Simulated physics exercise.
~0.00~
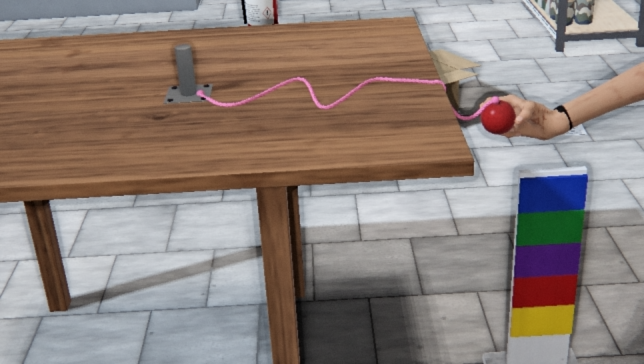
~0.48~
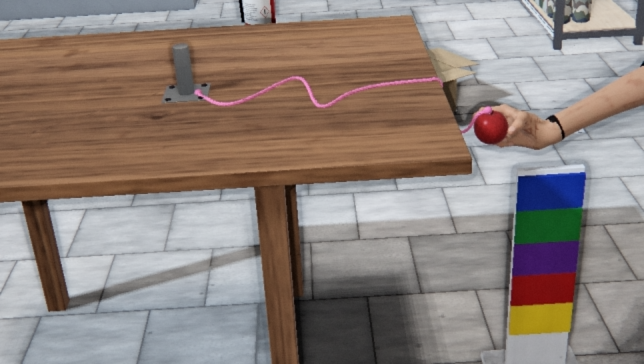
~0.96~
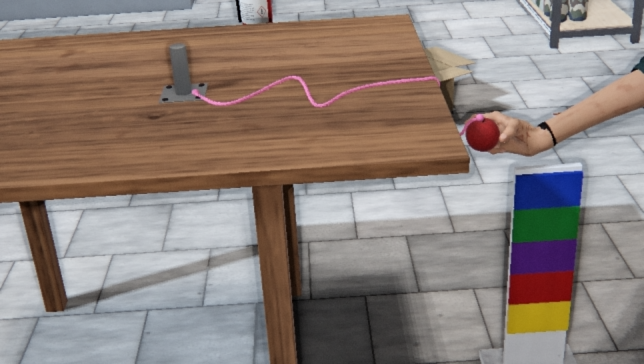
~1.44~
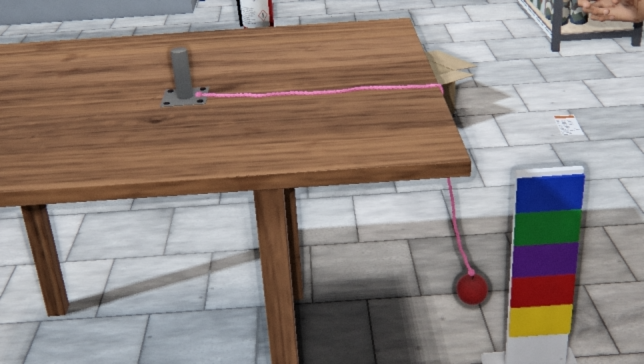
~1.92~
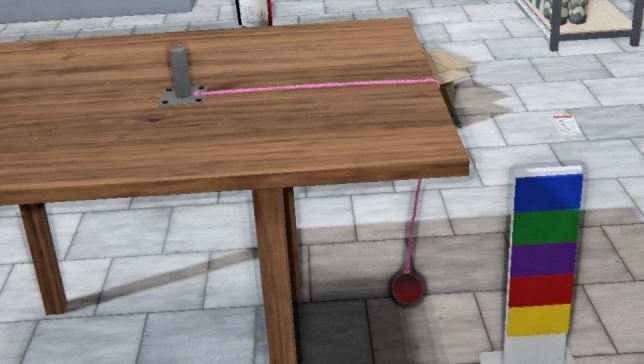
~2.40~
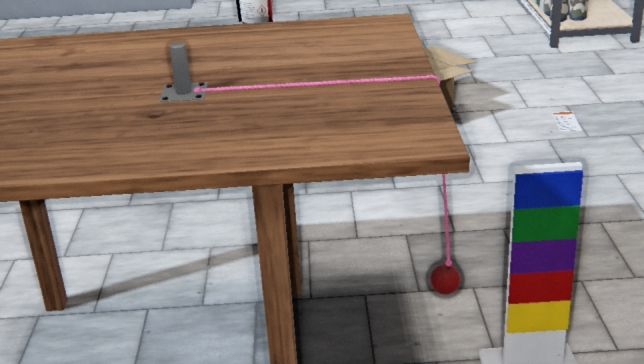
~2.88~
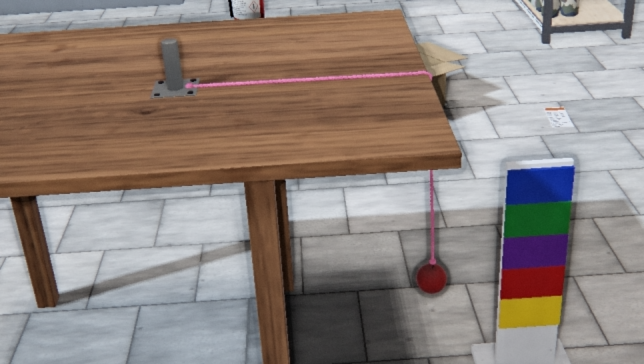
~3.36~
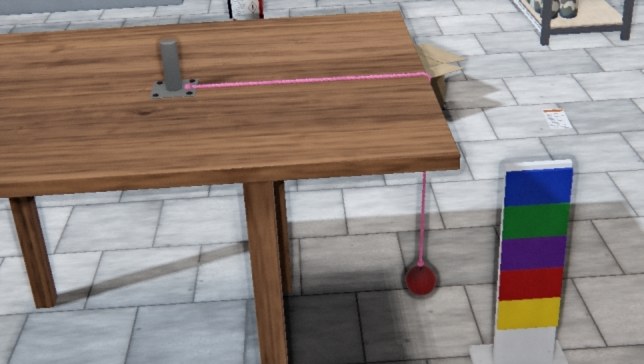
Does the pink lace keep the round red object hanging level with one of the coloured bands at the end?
Yes, the lace holds, and the round red object ends up hanging below the table edge, level with the red band.
